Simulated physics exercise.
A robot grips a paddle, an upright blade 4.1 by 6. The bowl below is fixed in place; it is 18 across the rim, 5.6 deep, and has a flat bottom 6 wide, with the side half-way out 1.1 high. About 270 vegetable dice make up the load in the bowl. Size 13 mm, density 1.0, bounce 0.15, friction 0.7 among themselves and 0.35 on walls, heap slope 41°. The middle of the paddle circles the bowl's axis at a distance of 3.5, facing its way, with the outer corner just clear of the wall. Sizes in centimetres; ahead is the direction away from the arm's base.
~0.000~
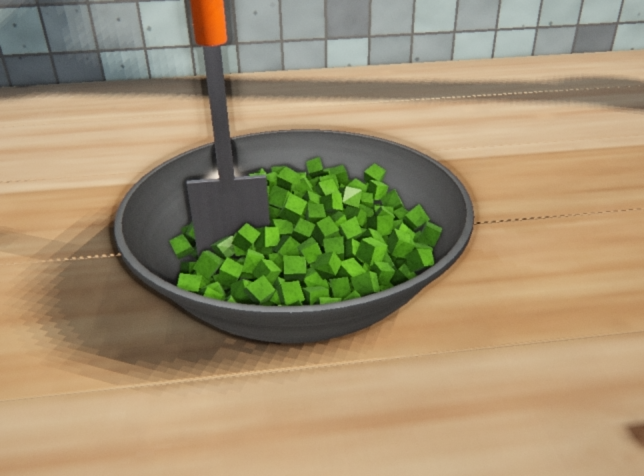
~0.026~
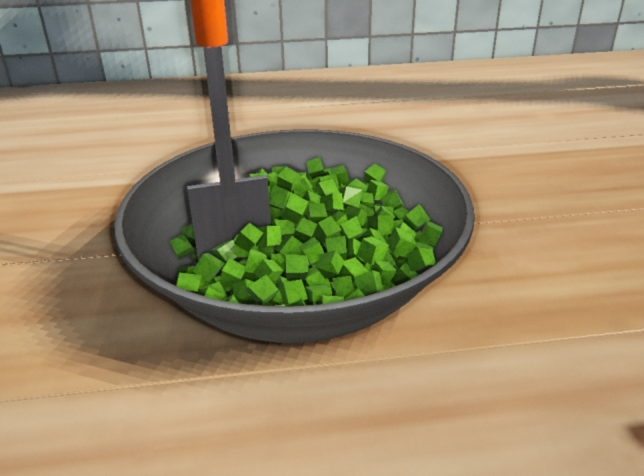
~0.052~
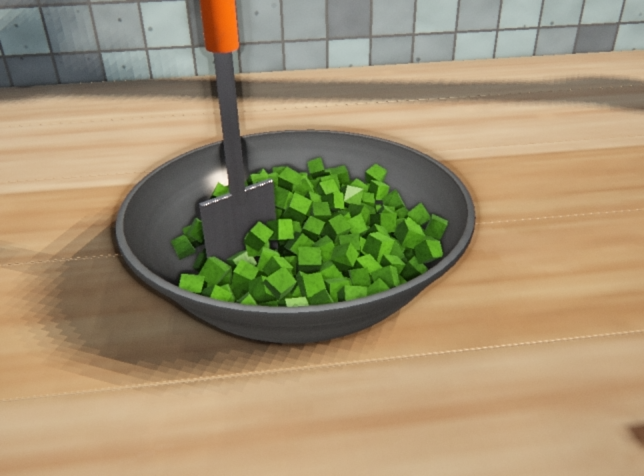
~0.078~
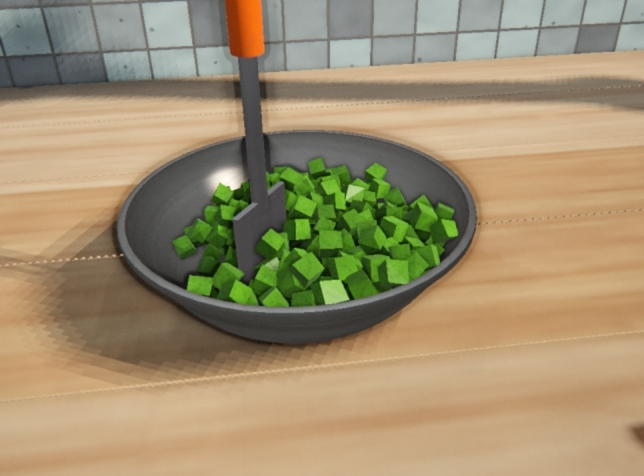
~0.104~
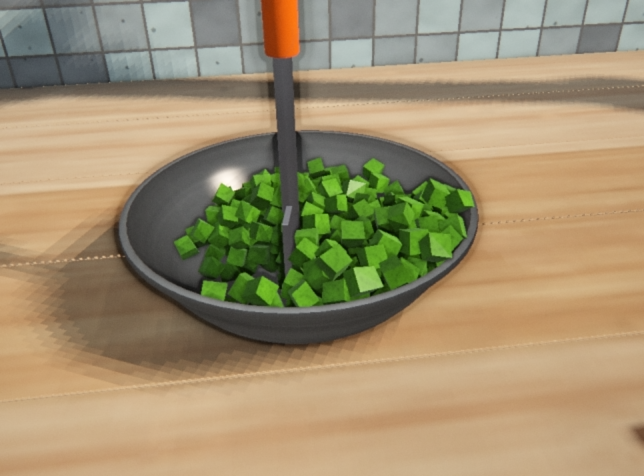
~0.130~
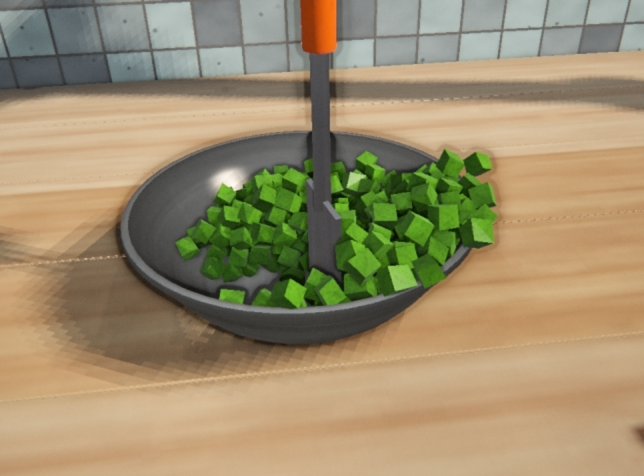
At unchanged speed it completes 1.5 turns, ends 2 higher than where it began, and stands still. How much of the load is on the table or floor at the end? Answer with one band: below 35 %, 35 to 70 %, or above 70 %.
35 to 70 %.
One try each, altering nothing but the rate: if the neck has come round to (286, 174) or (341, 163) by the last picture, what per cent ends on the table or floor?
Some 35 and 55 per cent respectively.
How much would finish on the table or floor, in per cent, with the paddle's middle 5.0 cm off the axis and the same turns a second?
It would be close to 40 per cent then.
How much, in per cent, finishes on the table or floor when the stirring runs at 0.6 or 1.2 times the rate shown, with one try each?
Estimates in order: Some 35 % and some 55 %.
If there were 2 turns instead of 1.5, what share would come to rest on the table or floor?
Close to 50 in a hundred.
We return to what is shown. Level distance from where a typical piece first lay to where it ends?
My guess is close to 12 centimetres.
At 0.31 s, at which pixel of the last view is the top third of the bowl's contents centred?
Around (264, 152).
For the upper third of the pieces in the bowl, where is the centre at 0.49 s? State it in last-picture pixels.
I'd point to about (310, 282).
After 0.31 s, 270° round, highest piece 11 above the table; 195 in the bowl, 39 on the table or floor, 36 in flight or on the tool.
After 0.49 s, 78° round, highest piece 8 above the table; 157 in the bowl, 101 on the table or floor, 12 in flight or on the tool.
After 0.78 s, 180° round, highest piece 5 above the table; 141 in the bowl, 129 on the table or floor.
After 1.48 s, 180° round, highest piece 5 above the table; 141 in the bowl, 129 on the table or floor.
In the end, 141 in the bowl, 129 on the table or floor. That is 48 % on the table or floor.
